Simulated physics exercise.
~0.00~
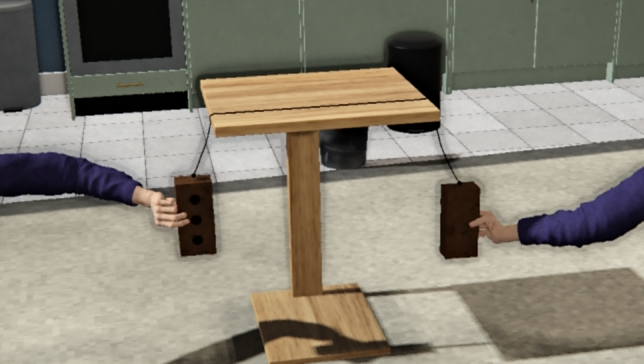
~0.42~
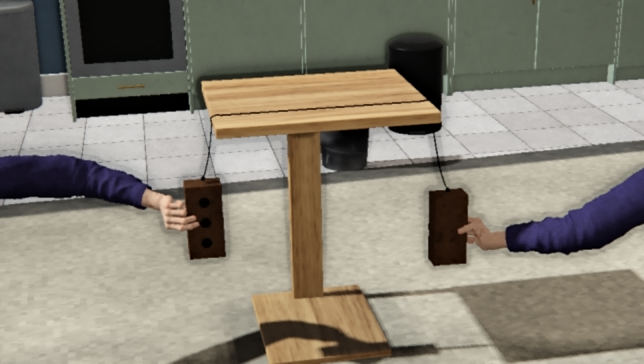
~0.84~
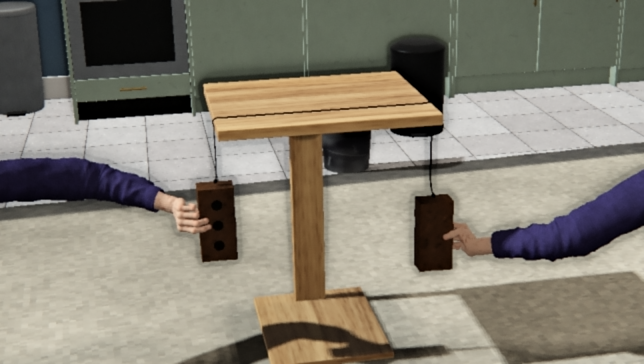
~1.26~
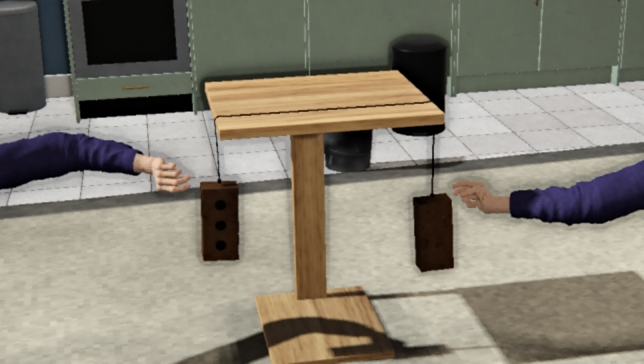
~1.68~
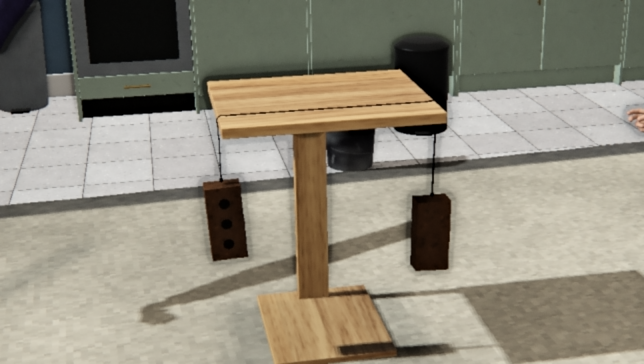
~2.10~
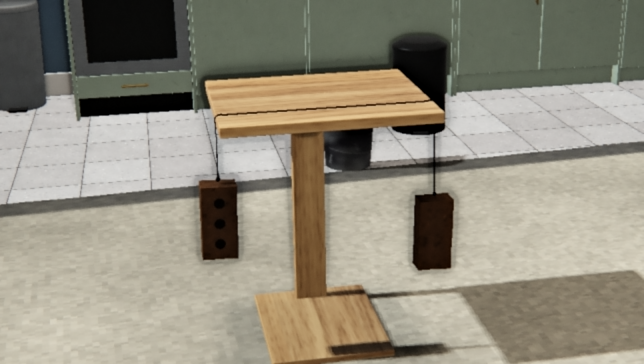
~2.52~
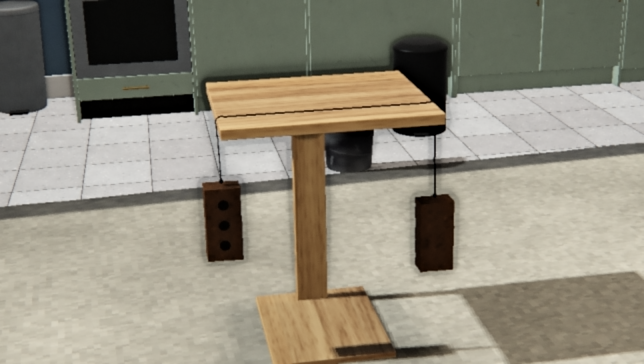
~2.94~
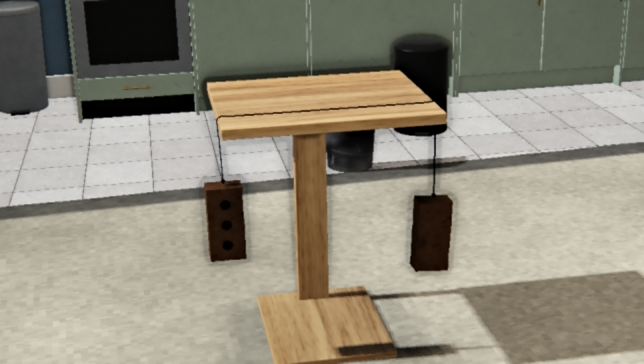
Two hands in purple sleeves held a pair of dark bricks joined by a thin ribbon over a wooden side table, eased them inward, then let go and pulled away. Both bricks stayed hanging on either side, neither one dropping.
